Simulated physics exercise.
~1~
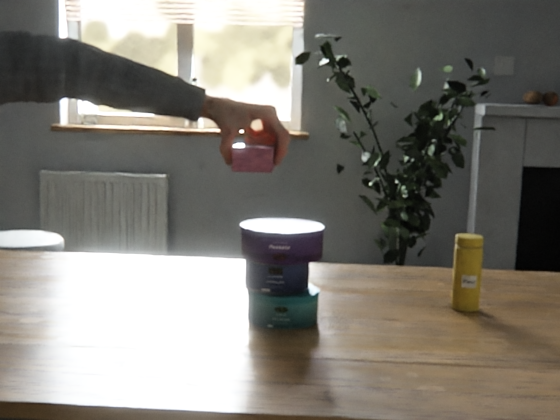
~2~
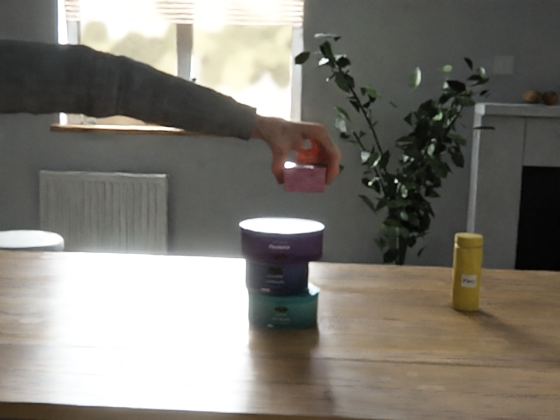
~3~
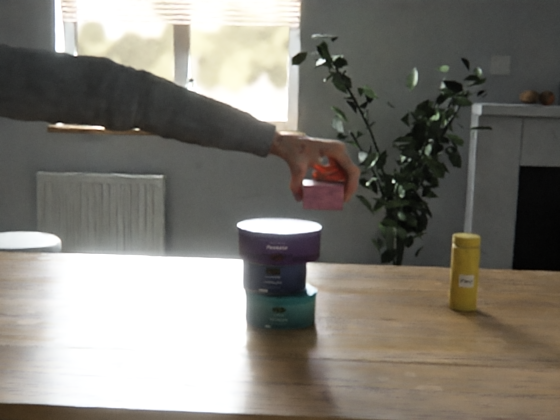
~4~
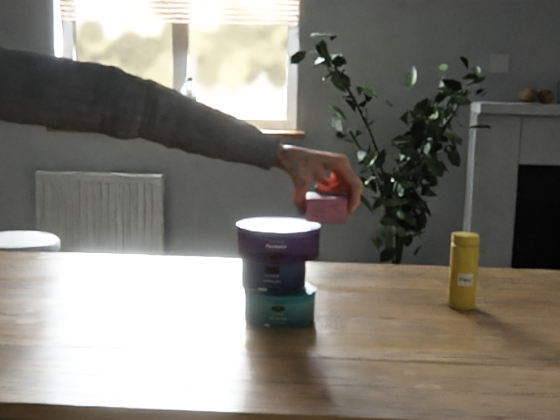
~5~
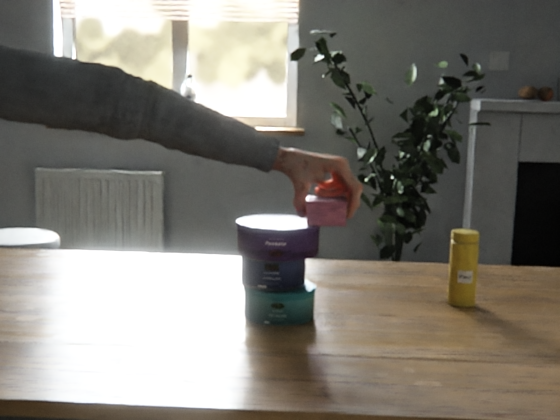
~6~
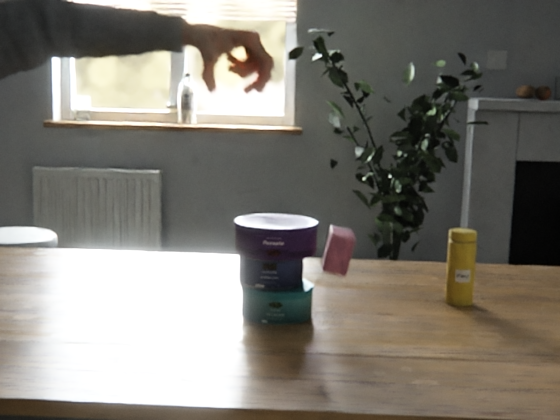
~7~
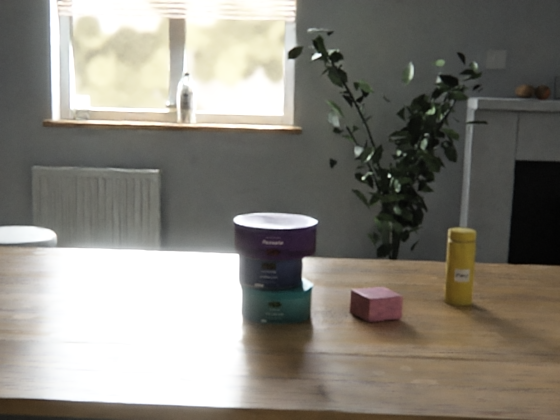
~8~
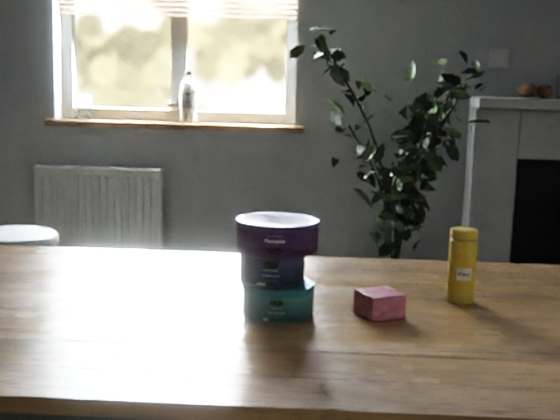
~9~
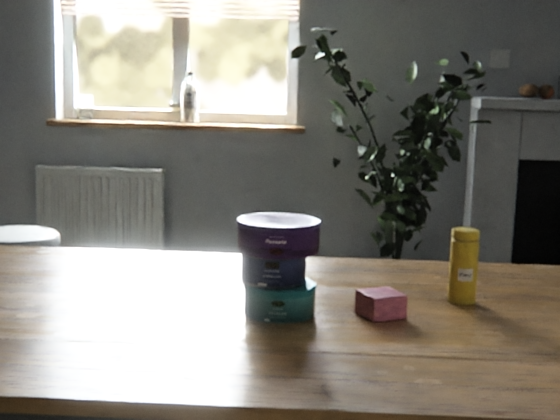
A pink block released at a tub stack's right edge tumbles onto the wooden table.
